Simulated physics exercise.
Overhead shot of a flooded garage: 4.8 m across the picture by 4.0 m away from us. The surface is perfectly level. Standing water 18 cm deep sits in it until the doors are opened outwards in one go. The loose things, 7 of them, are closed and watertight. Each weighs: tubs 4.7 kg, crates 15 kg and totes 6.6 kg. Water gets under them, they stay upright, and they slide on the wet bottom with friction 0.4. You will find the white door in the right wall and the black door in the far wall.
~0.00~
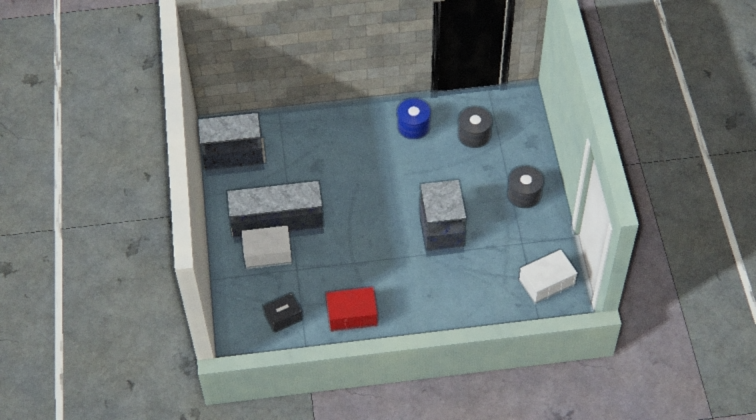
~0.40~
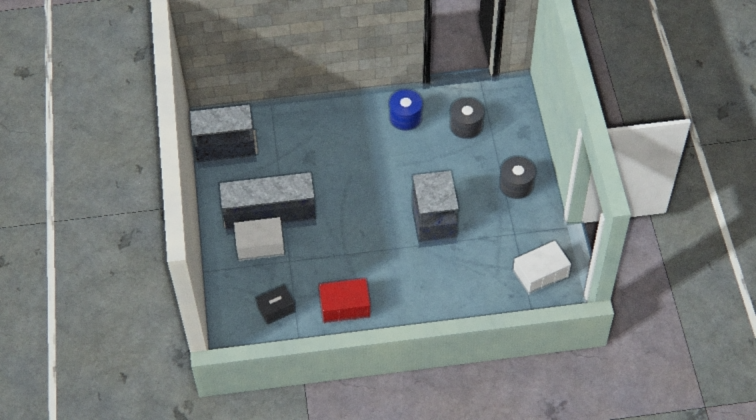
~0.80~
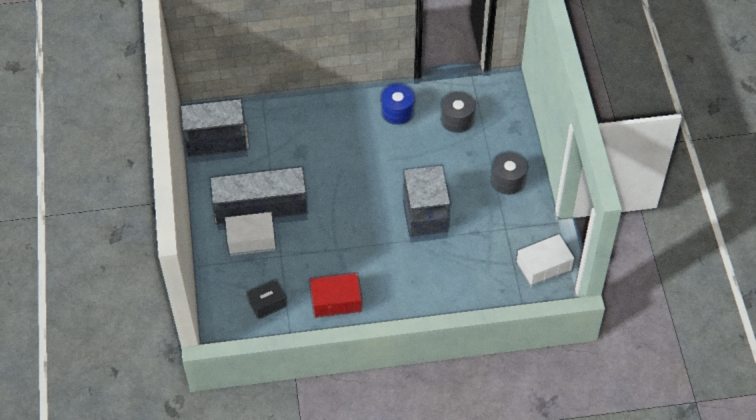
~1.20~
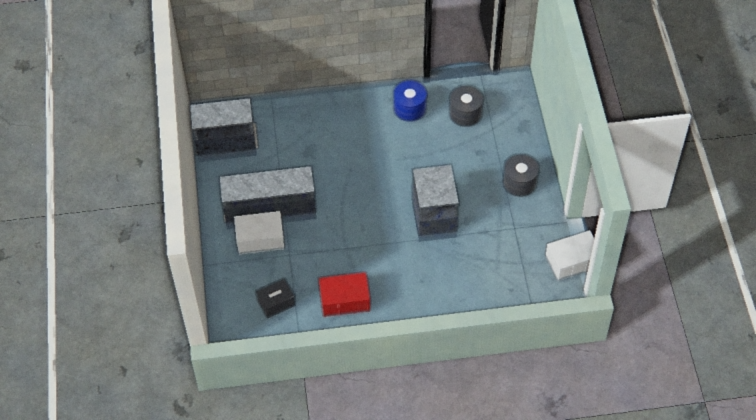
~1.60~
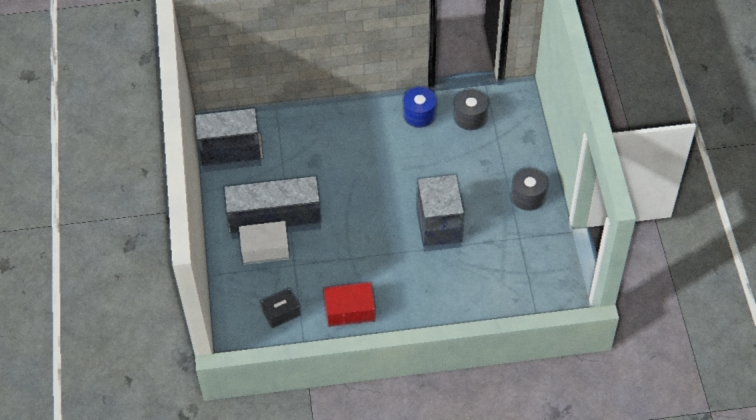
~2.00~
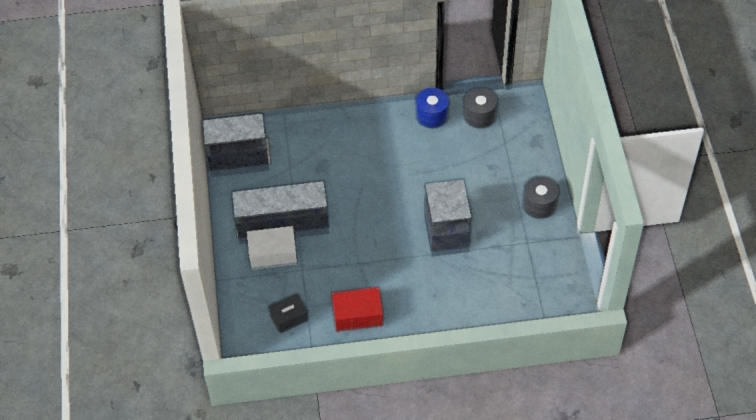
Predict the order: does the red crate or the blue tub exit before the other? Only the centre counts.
It is the blue one that exits before the other.
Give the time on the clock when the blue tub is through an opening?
That happens at about 3.5 s.
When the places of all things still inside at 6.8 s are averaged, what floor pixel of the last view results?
It sits at about (368, 295).
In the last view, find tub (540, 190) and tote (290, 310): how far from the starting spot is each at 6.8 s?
For the first it's gone out, and for the second it's 60 cm.
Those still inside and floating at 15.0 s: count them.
Then: 3.
After 3.0 s the red crate is near (364, 304), 0.1 m from its start, afloat; the blue tub is near (457, 89), 0.7 m from its start, afloat; 1 of 7 are out; 6 afloat.
After 6.8 s the red crate is near (451, 297), 1.2 m from its start, afloat; the blue tub has gone out (at 3.6 s); 4 of 7 are out; 3 afloat.
After 11.0 s the red crate is near (502, 298), 1.8 m from its start, afloat; the blue tub has gone out (at 3.6 s); 4 of 7 are out; 3 afloat.
After 15.0 s the red crate is near (608, 277), 3.2 m from its start, afloat; the blue tub has gone out (at 3.6 s); 4 of 7 are out; 3 afloat.
